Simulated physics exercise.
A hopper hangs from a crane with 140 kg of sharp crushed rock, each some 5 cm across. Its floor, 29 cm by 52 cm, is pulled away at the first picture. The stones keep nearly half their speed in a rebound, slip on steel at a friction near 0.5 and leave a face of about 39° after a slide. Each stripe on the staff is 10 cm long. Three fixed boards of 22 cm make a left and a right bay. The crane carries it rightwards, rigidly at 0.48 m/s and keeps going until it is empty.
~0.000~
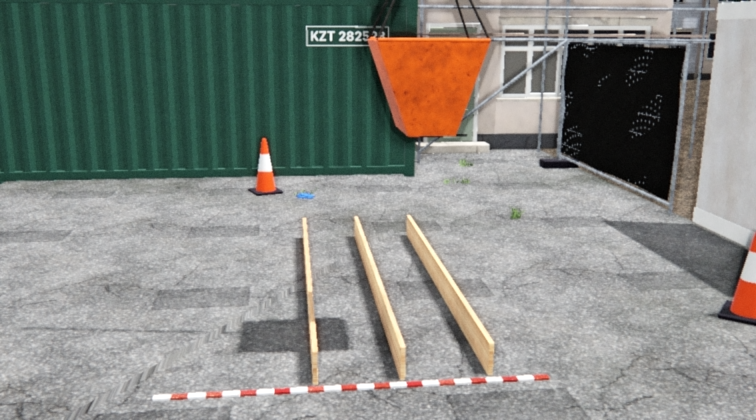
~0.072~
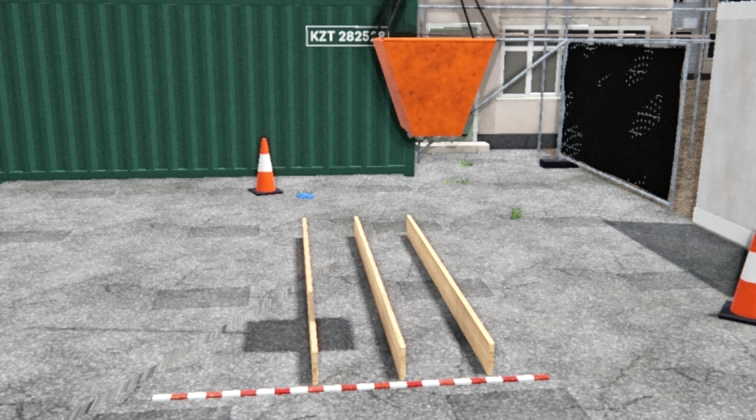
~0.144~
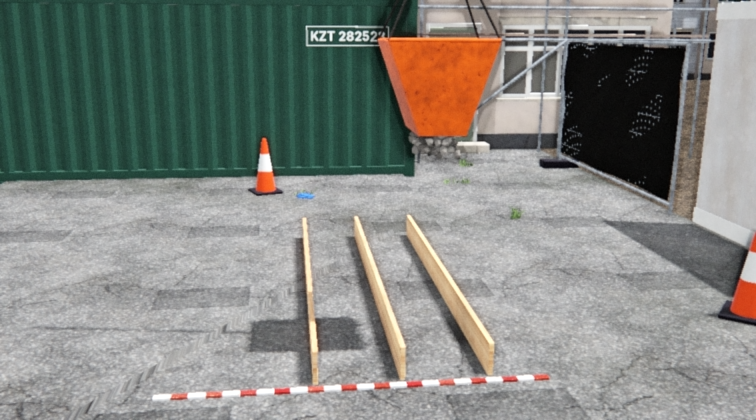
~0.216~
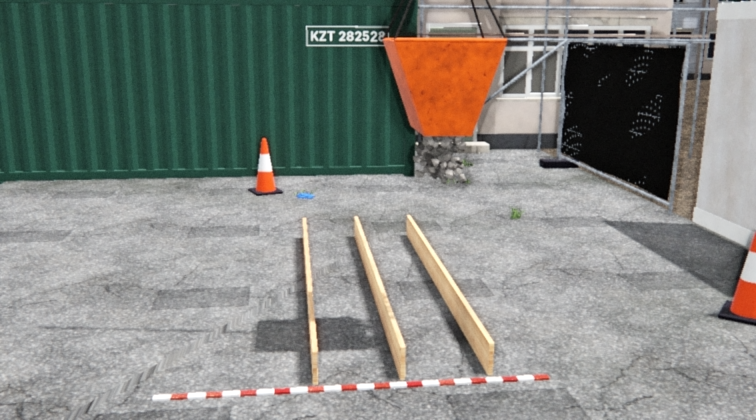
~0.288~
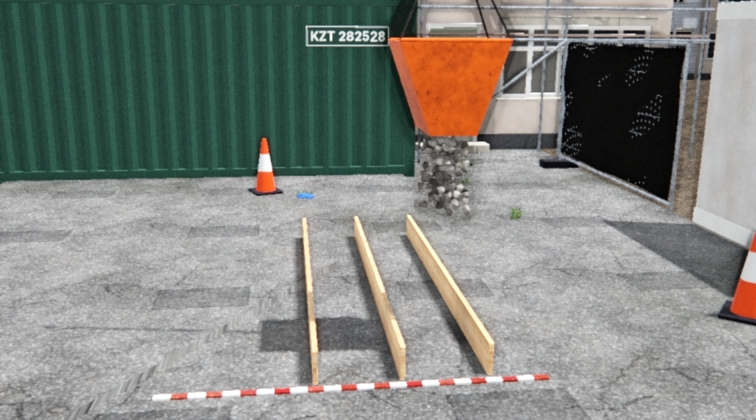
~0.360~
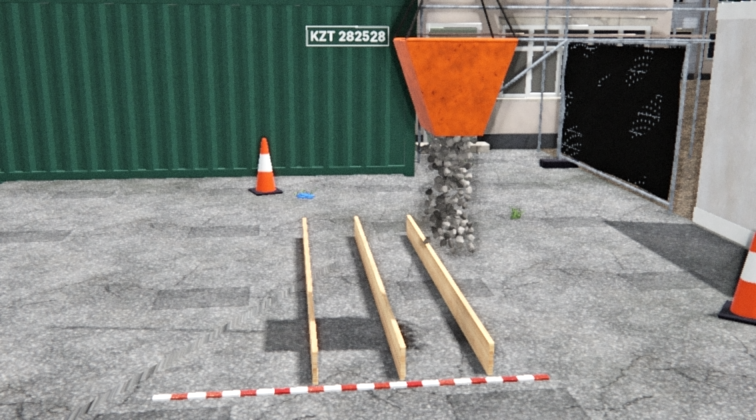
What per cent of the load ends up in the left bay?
Roughly 0 per cent ends in the left bay.
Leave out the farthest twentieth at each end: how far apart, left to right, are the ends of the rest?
About 110 cm.
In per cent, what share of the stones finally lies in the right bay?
Some 35 per cent of the load.
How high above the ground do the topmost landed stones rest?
Some 20 cm high.
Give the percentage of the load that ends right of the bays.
Some 65 per cent of the load.
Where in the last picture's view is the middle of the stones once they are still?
Their middle is at about (485, 331).
After 0.7 s, 18 % in the hopper, 52 % falling or lying in the right bay, 29 % falling or lying right of the bays; the stones farthest right are at (518, 338).
After 1.1 s, 0 % in the hopper, 34 % falling or lying in the right bay, 66 % falling or lying right of the bays; the stones farthest right are at (569, 333).
After 1.7 s, 0 % in the hopper, 34 % falling or lying in the right bay, 66 % falling or lying right of the bays; the stones farthest right are at (635, 337).
After 2.6 s, 0 % in the hopper, 34 % falling or lying in the right bay, 66 % falling or lying right of the bays; the stones farthest right are at (633, 334).
After 4.5 s, 0 % in the hopper, 34 % in the right bay, 66 % right of the bays; the stones farthest right are at (633, 334).
